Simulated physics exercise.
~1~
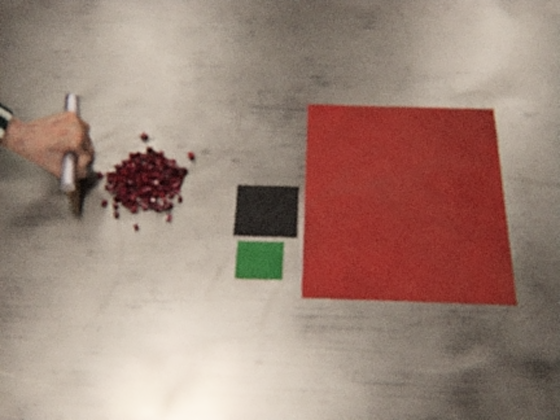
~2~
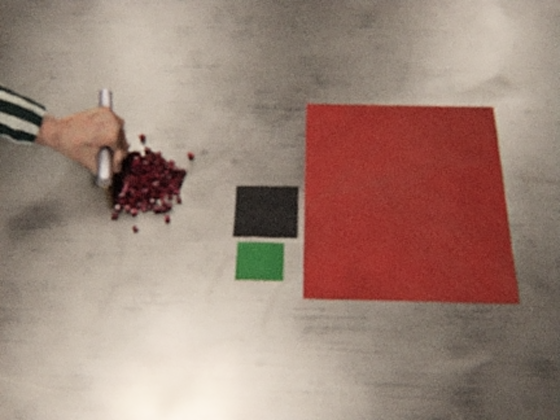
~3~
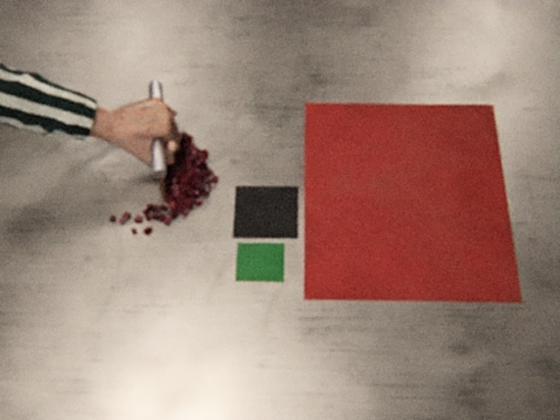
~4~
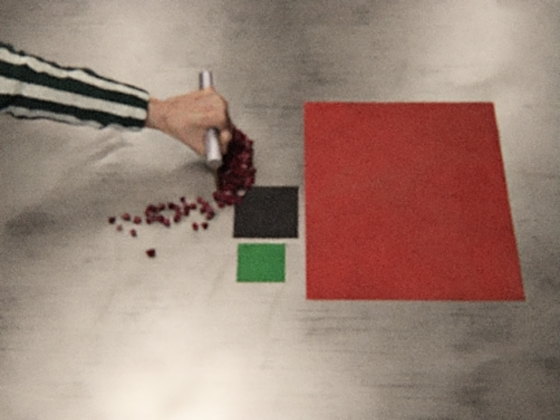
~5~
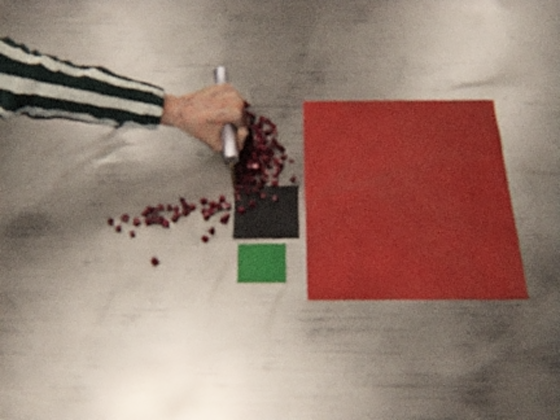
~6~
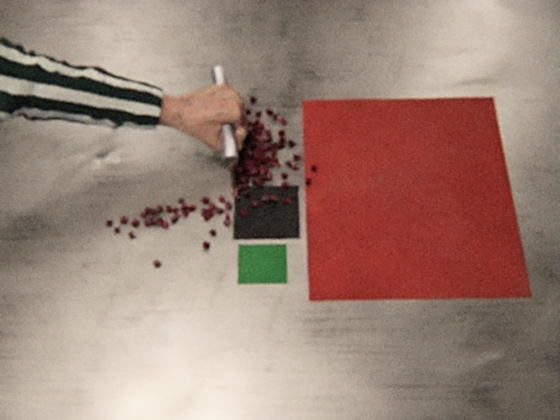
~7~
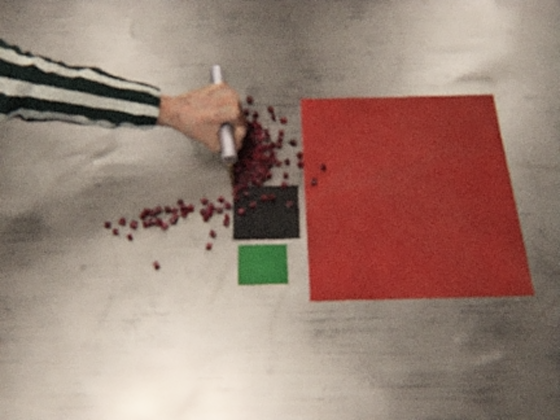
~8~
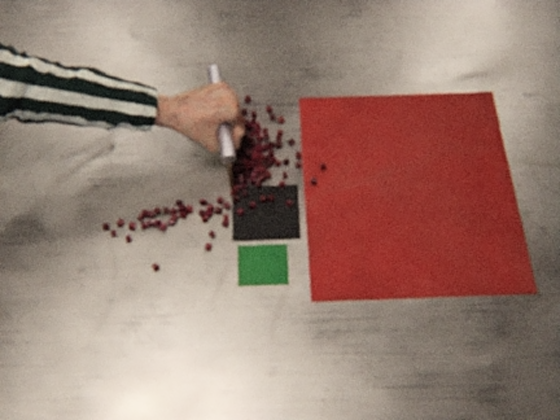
At the start, a hand in a striped sleeve holds a scraper upright at the left of a grey surface, beside a loose heap of small dark red pieces. Black, green and red sheets lie to the right. The hand moves the scraper right into the heap and pushes it along, leaving a trail of pieces behind. The scraper stops near the black sheet, and the pieces spread out ahead of it, a few rolling onto the red sheet's edge. Finally the hand stays almost still, with some pieces on the black sheet, most on bare surface, and the green sheet clear.
